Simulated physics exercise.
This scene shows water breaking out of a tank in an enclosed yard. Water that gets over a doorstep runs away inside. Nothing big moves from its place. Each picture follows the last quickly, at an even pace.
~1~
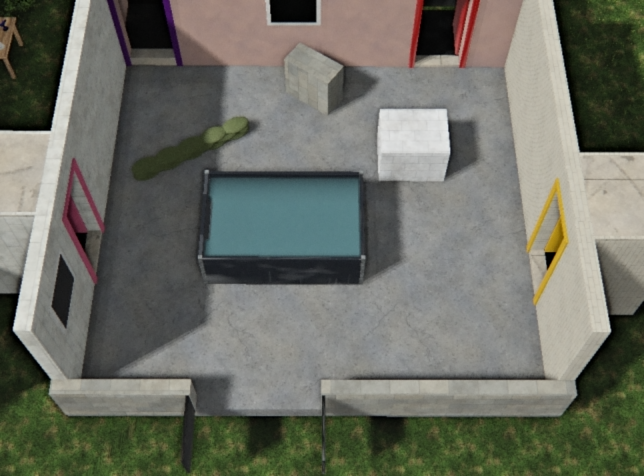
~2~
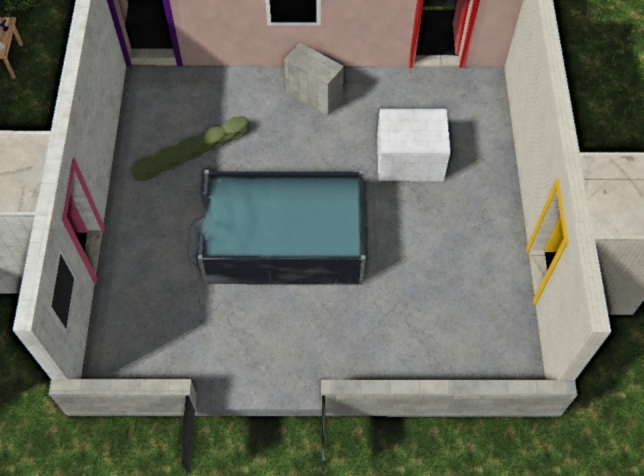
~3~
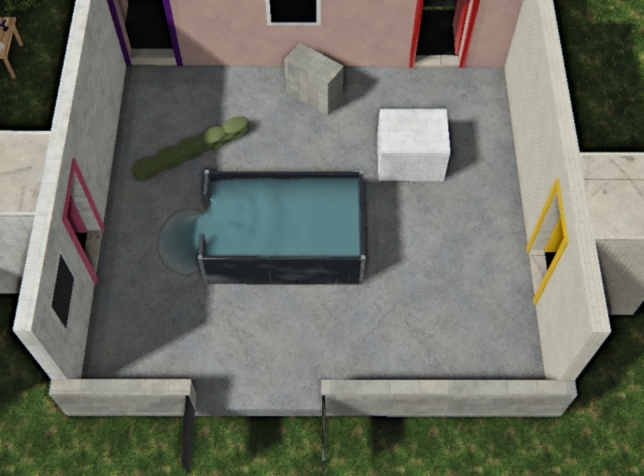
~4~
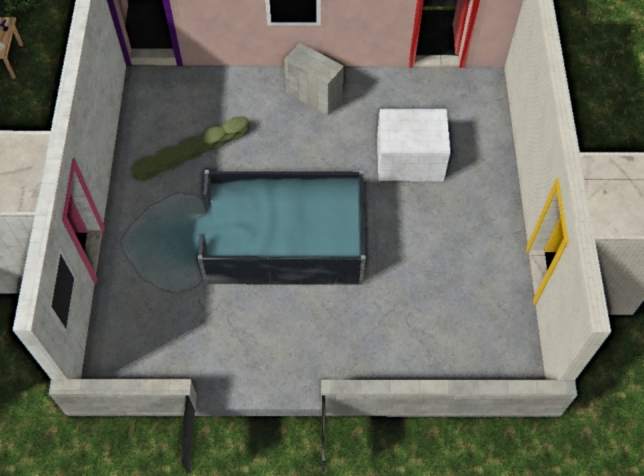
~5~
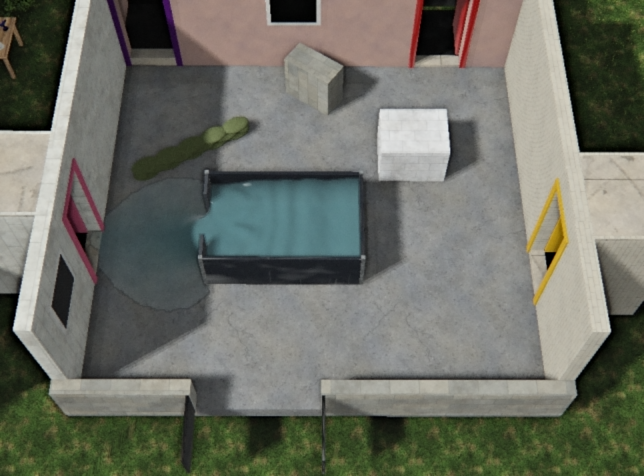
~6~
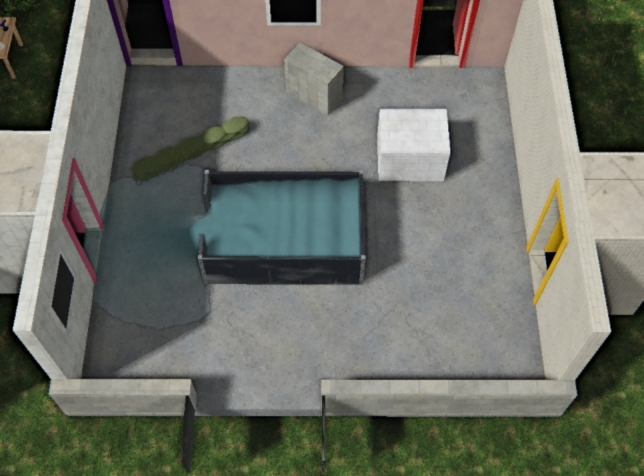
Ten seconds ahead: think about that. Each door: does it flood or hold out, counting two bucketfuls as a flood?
The red door does not exceed two buckets. The yellow door does not exceed two buckets. The purple door does not exceed two buckets. The pink door exceeds two buckets.
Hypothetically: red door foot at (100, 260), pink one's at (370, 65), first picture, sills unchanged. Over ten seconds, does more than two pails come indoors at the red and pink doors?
What happens next: The red one overflows, and the pink one falls below the limit.
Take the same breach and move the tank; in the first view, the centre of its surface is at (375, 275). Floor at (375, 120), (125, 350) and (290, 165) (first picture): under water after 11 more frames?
Going through them in turn: Still bare, waterlogged and still bare.
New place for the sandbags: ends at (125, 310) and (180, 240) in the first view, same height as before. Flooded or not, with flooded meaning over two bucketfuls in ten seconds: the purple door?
As for the purple door, it overshoots.
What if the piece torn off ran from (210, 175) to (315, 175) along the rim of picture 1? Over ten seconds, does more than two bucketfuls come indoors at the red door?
Note - red door: Past the mark.
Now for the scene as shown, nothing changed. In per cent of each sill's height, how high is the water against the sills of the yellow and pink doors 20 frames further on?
About 0 %, then 300 %.
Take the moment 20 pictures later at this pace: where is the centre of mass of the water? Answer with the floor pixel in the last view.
I'd say around (233, 234).
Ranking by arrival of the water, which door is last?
It's the yellow one.
A moment on, water covers 15 % of the floor; the red door not reached, the yellow door not reached, the purple door not reached, the pink door far over two buckets in.
Next, water covers 25 % of the floor; the red door not reached, the yellow door not reached, the purple door wet at the sill, nothing in, the pink door far over two buckets in.
Then, water covers 45 % of the floor; the red door not reached, the yellow door not reached, the purple door wet at the sill, nothing in, the pink door far over two buckets in.
Later, water covers 75 % of the floor; the red door wet at the sill, nothing in, the yellow door not reached, the purple door wet at the sill, nothing in, the pink door far over two buckets in.
In the end, water covers 90 % of the floor; the red door wet at the sill, nothing in, the yellow door wet at the sill, nothing in, the purple door wet at the sill, nothing in, the pink door far over two buckets in.
